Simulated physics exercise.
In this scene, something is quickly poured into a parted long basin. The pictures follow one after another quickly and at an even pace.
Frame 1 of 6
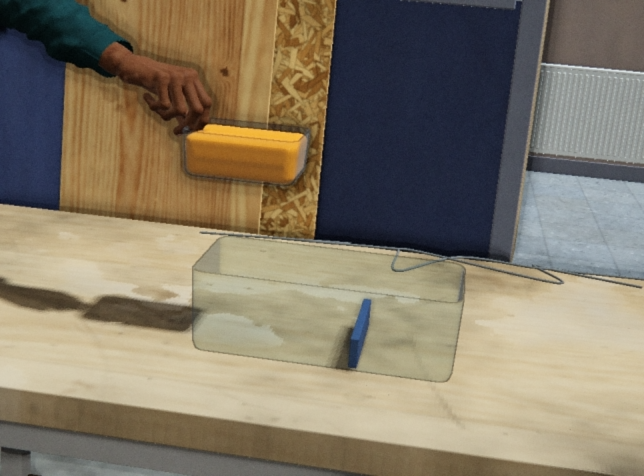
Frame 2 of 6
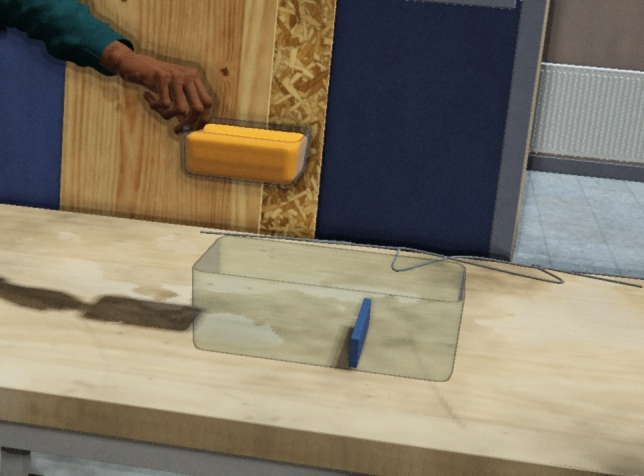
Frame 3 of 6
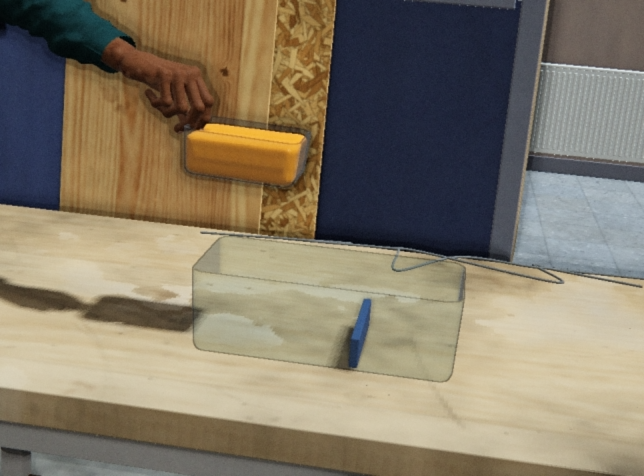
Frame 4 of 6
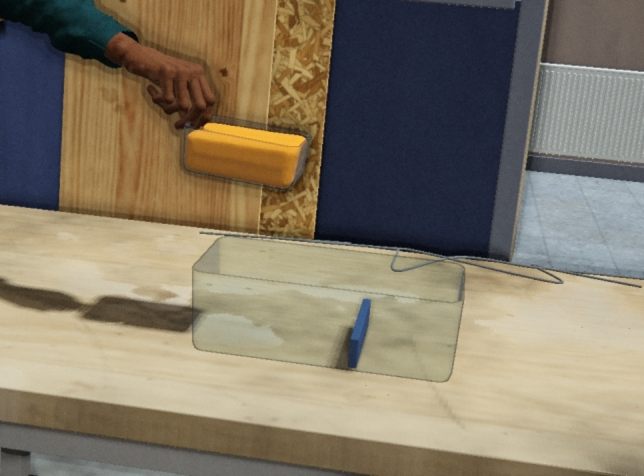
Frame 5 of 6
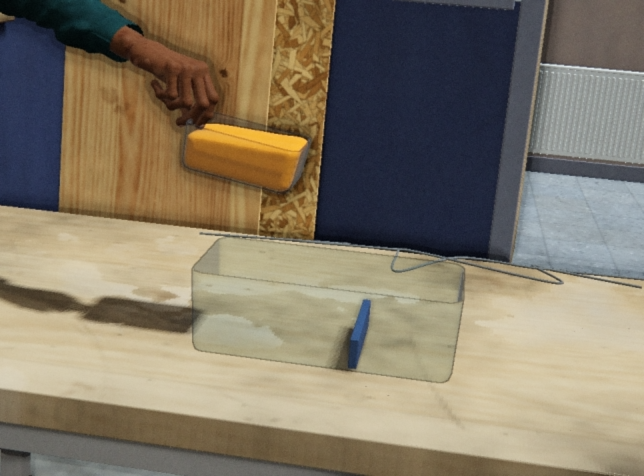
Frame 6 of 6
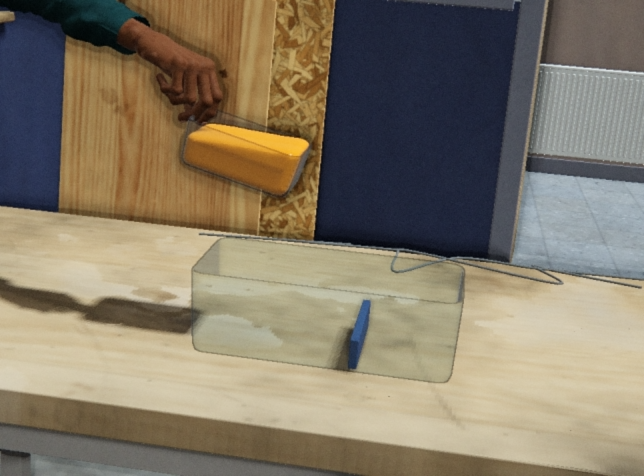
An orange container, held by a hand above a clear, long basin with a blue divider on a wooden table, stayed almost level at first, then slowly tilted downward to the right.
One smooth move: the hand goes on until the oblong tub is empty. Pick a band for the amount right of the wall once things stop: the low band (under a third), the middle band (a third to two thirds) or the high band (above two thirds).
The low band.
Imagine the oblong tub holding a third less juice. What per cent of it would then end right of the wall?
Close to 5 per cent.
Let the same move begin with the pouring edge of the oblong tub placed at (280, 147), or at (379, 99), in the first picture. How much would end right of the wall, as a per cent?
Roughly 5 in a hundred the first time and 70 in a hundred the second.
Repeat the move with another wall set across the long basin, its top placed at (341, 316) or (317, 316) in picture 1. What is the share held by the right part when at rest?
Try 1: Some 55 %; try 2: 70 %.
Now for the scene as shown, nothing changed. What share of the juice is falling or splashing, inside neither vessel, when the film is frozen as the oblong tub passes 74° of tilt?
Roughly 45 %.
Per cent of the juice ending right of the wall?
Close to 15 per cent.
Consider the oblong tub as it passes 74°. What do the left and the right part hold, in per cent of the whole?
About 25 per cent on the left and 5 on the right.
A moment on, the oblong tub is tipped part way and 23 per cent is still to pour, 27 is left of the wall and 5 right of it.
Next, the oblong tub is tipped right over and 2 per cent is still to pour, 76 is left of the wall and 14 right of it.
Then the oblong tub is tipped right over and 0 per cent is still to pour, 81 is left of the wall and 15 right of it.
Later the oblong tub is tipped right over and 0 per cent is still to pour, 80 is left of the wall and 16 right of it.
In the end 80 per cent lies left of the wall, 16 right of it and 4 outside.
